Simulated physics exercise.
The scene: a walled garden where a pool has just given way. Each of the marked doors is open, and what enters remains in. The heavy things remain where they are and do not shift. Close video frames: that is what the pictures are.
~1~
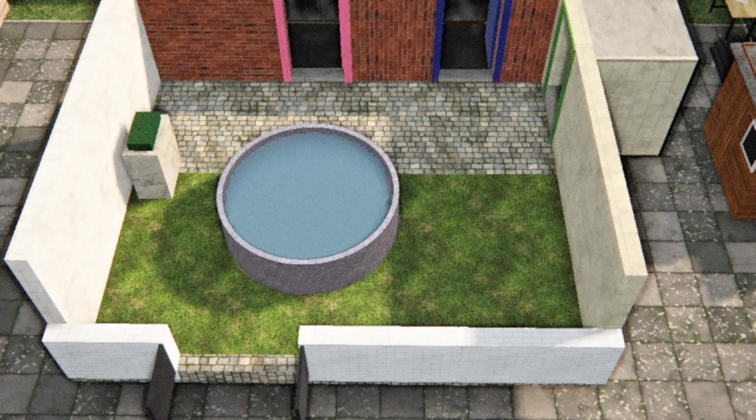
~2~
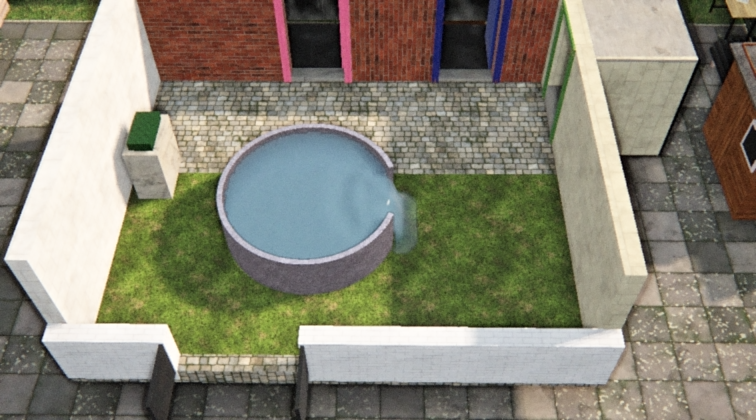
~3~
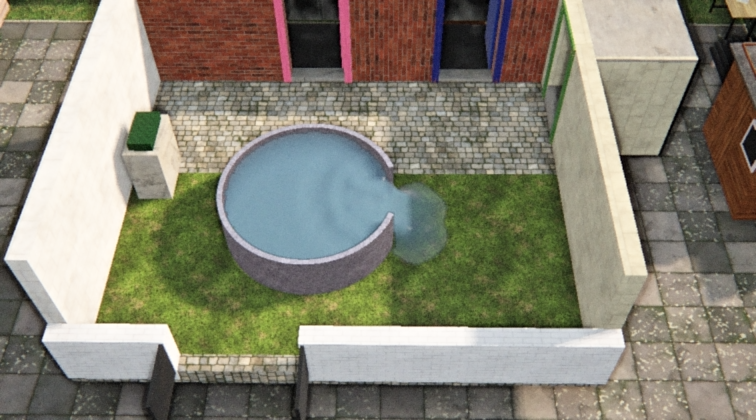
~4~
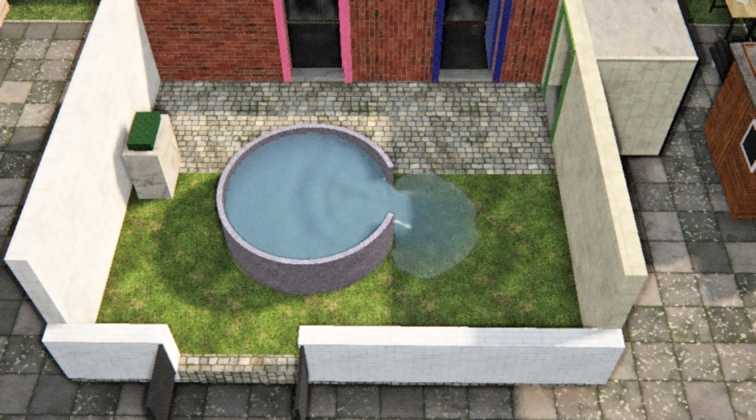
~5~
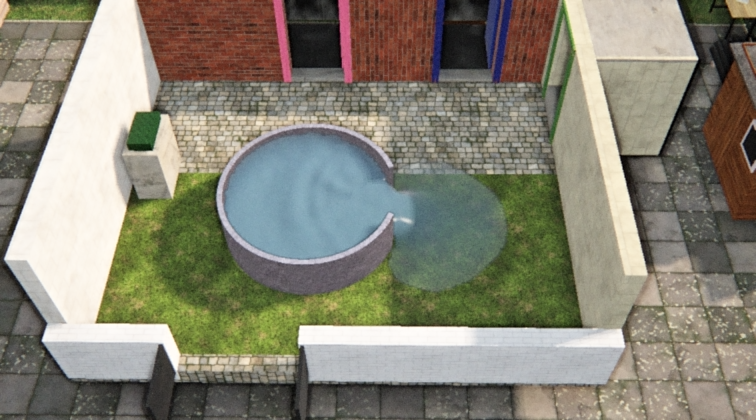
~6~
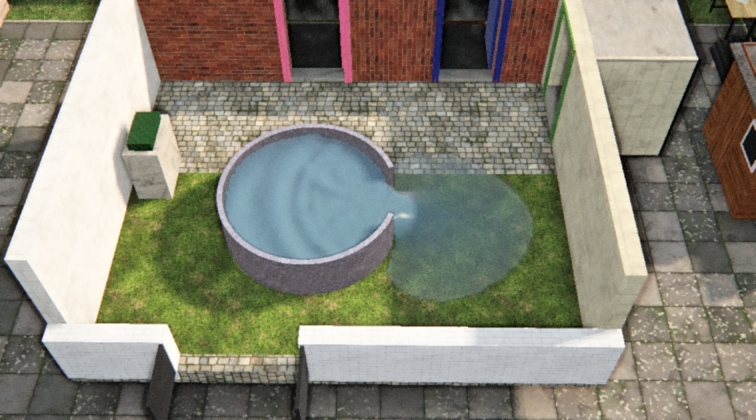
In a walled garden, a round pool's right side opens and water spreads across the grass.
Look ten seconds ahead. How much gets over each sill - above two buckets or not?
In the end the pink door will let through no more than two buckets; the blue door will let through over two buckets; the green door will let through no more than two buckets.
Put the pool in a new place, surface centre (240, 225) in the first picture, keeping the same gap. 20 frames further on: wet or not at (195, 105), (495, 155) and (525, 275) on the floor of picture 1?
In that order: Not flooded, under water, flooded.
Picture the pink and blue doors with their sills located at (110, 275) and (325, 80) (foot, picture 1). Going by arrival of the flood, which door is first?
Earliest to get wet is the green-painted one.
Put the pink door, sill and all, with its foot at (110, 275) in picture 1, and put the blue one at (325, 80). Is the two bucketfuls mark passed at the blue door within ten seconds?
In this case the blue door remains within bounds.
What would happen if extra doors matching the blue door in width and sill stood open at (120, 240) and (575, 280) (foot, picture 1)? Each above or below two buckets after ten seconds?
Results, in sequence: Doesn't reach it and gets past it.
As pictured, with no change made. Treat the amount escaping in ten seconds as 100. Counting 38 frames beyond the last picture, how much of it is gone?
Working it through, I arrive at 35 per cent.
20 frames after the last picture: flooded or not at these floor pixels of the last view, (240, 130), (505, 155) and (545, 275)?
First spot not wet, second soaked, third soaked.
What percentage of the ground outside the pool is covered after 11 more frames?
About 40 in a hundred.
A moment on, water covers 25 % of the floor; the pink door not reached, the blue door not reached, the green door not reached.
Next, water covers 40 % of the floor; the pink door not reached, the blue door not reached, the green door wet at the sill, nothing in.
Then, water covers 45 % of the floor; the pink door not reached, the blue door under two buckets in, the green door wet at the sill, nothing in.
Later, water covers 80 % of the floor; the pink door wet at the sill, nothing in, the blue door over two buckets in, the green door wet at the sill, nothing in.
In the end, water covers 100 % of the floor; the pink door wet at the sill, nothing in, the blue door far over two buckets in, the green door wet at the sill, nothing in.
